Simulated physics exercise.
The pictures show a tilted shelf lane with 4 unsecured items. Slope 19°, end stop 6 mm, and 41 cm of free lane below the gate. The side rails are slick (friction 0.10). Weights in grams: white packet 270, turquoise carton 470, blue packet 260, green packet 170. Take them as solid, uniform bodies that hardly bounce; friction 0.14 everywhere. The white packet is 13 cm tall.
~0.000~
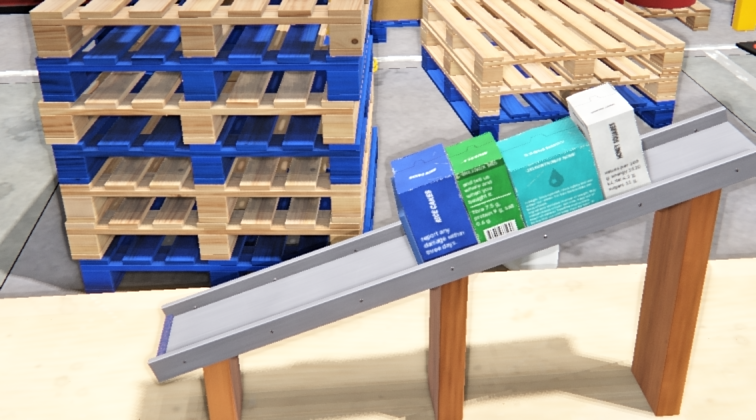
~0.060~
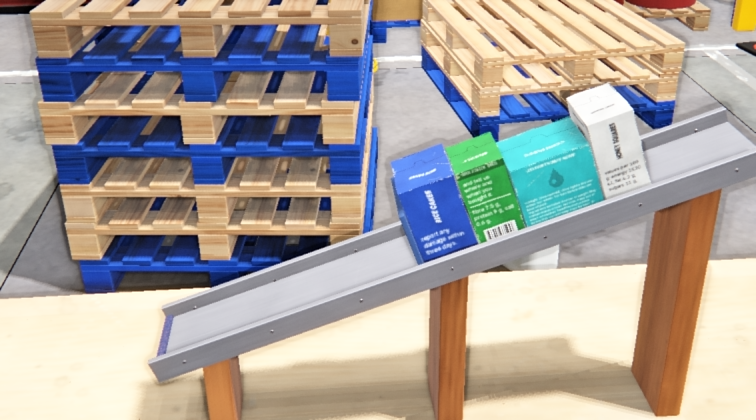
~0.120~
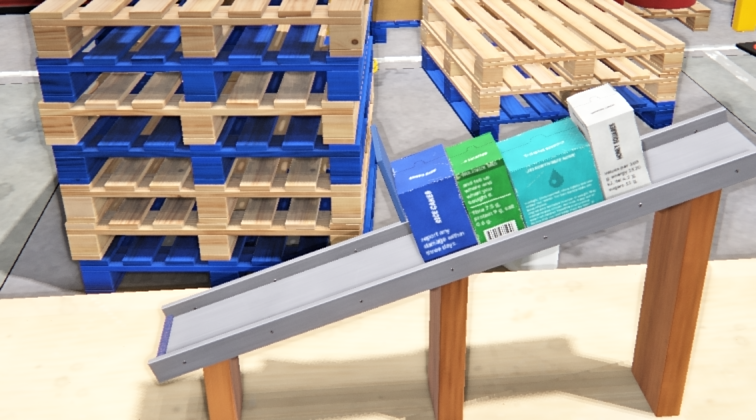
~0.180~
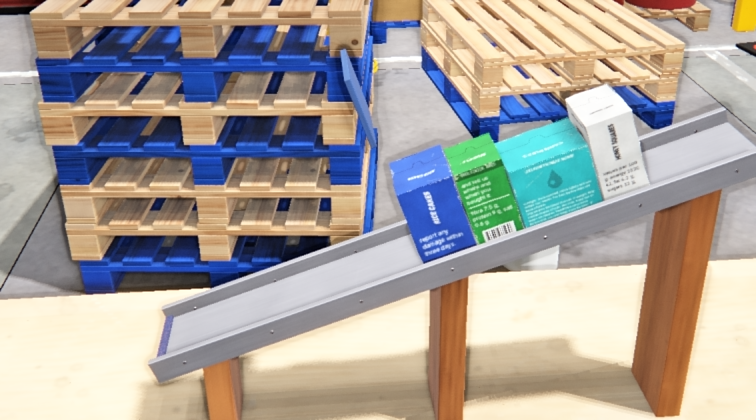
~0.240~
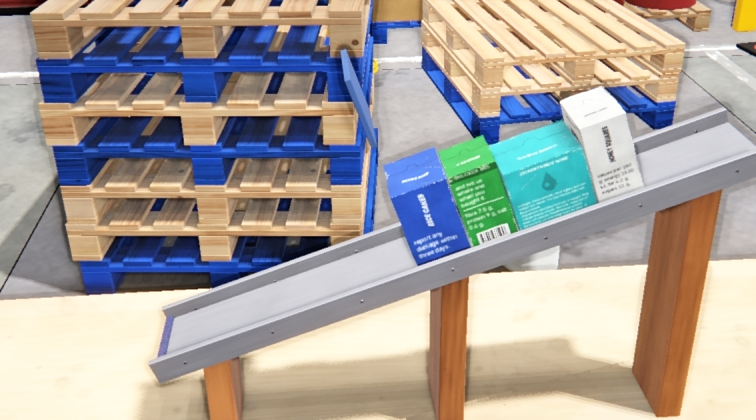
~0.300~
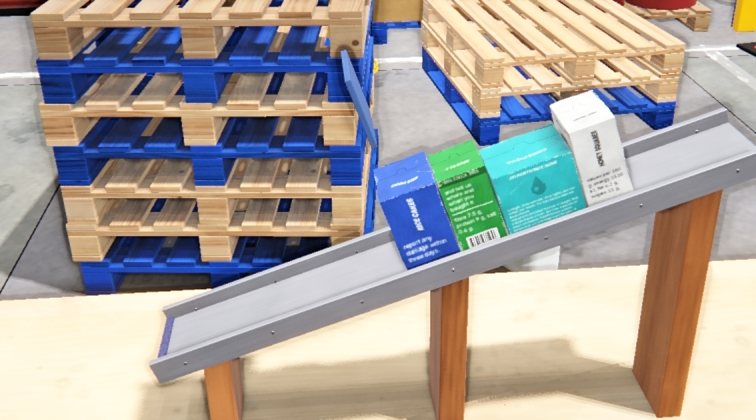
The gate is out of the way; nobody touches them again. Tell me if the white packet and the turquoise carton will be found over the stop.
The white packet stops in the lane, the turquoise carton stops in the lane.
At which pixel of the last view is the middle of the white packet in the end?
Around (242, 273).
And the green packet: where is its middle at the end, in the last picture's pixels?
Around (52, 398).
After 0.60 s, leader 20 cm from the stop; turquoise carton near (414, 224); white packet near (472, 194).
After 1.00 s, blue packet now over the stop; white packet near (337, 239); turquoise carton near (274, 273).
At rest (2.1 s), over the stop, blue packet and green packet; the other 2 in the lane. In the last view, white packet near (242, 273), turquoise carton near (188, 307).
